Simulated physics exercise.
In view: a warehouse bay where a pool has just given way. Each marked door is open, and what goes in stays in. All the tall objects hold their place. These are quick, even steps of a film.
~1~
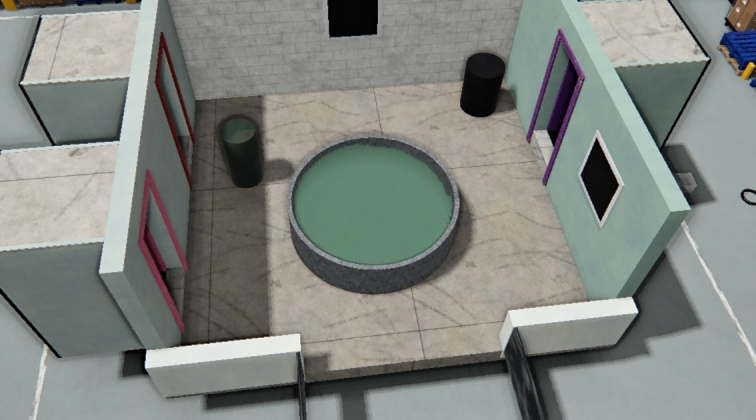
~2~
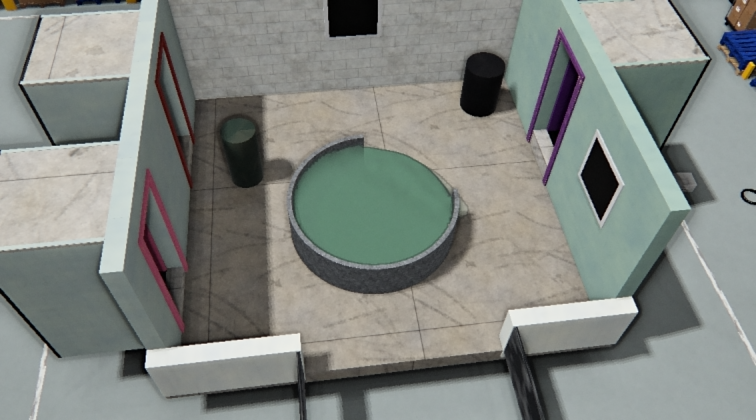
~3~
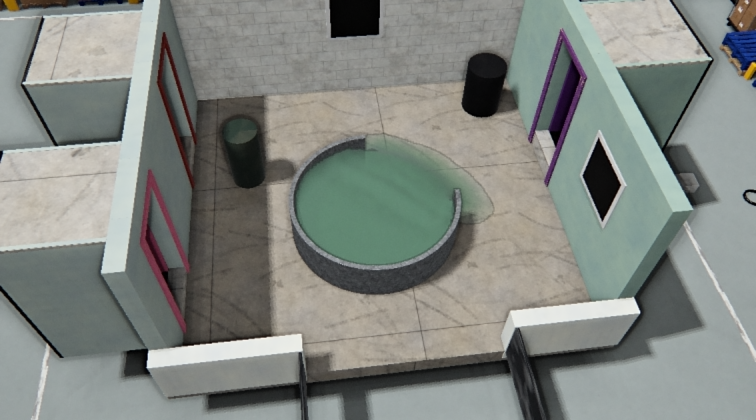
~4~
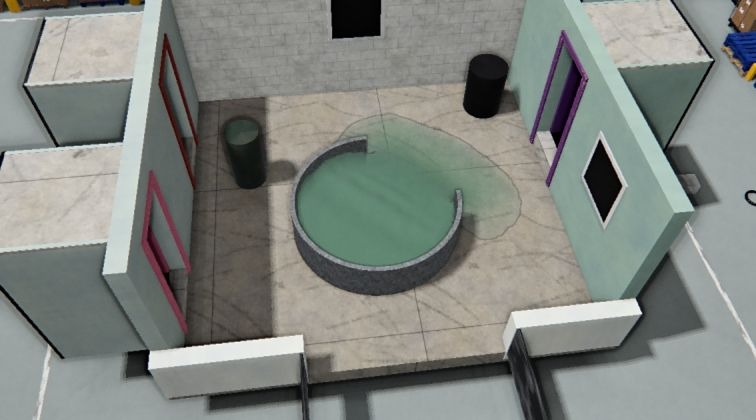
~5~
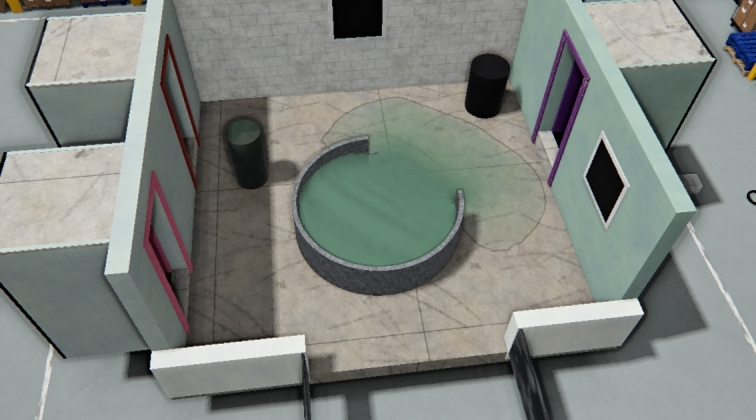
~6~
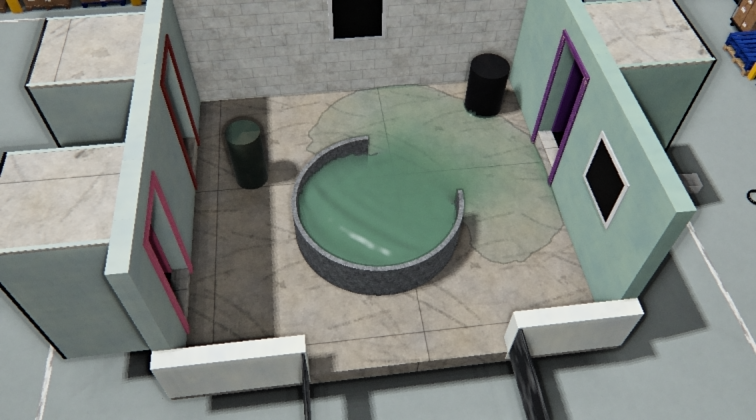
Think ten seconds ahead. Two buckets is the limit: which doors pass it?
The pink door holds within the limit; the purple door holds within the limit; the red door holds within the limit.
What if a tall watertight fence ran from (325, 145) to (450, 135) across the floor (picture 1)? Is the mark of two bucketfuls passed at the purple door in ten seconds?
Then: Purple door takes more.
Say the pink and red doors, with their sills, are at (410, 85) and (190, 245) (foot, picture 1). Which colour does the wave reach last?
It is the one in red.
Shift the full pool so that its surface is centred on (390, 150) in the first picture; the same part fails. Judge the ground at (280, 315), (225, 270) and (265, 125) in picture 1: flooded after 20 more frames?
In turn: Not flooded, no water, wet.
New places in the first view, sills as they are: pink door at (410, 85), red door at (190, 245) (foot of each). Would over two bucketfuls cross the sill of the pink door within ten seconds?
My reading: Pink floods.
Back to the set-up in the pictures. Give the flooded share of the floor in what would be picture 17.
I make it 40 per cent.
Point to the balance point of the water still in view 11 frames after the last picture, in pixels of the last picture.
Near (431, 164).
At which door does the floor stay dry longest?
The door marked pink.
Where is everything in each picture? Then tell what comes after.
Still water in the round tank at (373, 200), in the first picture.
The front is at a hidden place, out from the gap on the round tank's far side, in the second picture.
Water pours out on the round tank's far side and has run to a hidden place, in the third picture.
The front is at (360, 124), out from the gap on the round tank's far side, in the fourth picture.
The front is at (538, 208), out from the gap on the round tank's far side, in the fifth picture.
Water pours out on the round tank's far side and has run to (365, 90), in the sixth picture.
A moment on, water covers 35 % of the floor; the pink door not reached, the purple door wet at the sill, nothing in, the red door not reached.
Next, water covers 40 % of the floor; the pink door not reached, the purple door wet at the sill, nothing in, the red door not reached.
Then, water covers 60 % of the floor; the pink door not reached, the purple door under two buckets in, the red door not reached.
Later, water covers 95 % of the floor; the pink door wet at the sill, nothing in, the purple door under two buckets in, the red door wet at the sill, nothing in.
In the end, water covers 100 % of the floor; the pink door wet at the sill, nothing in, the purple door under two buckets in, the red door wet at the sill, nothing in.
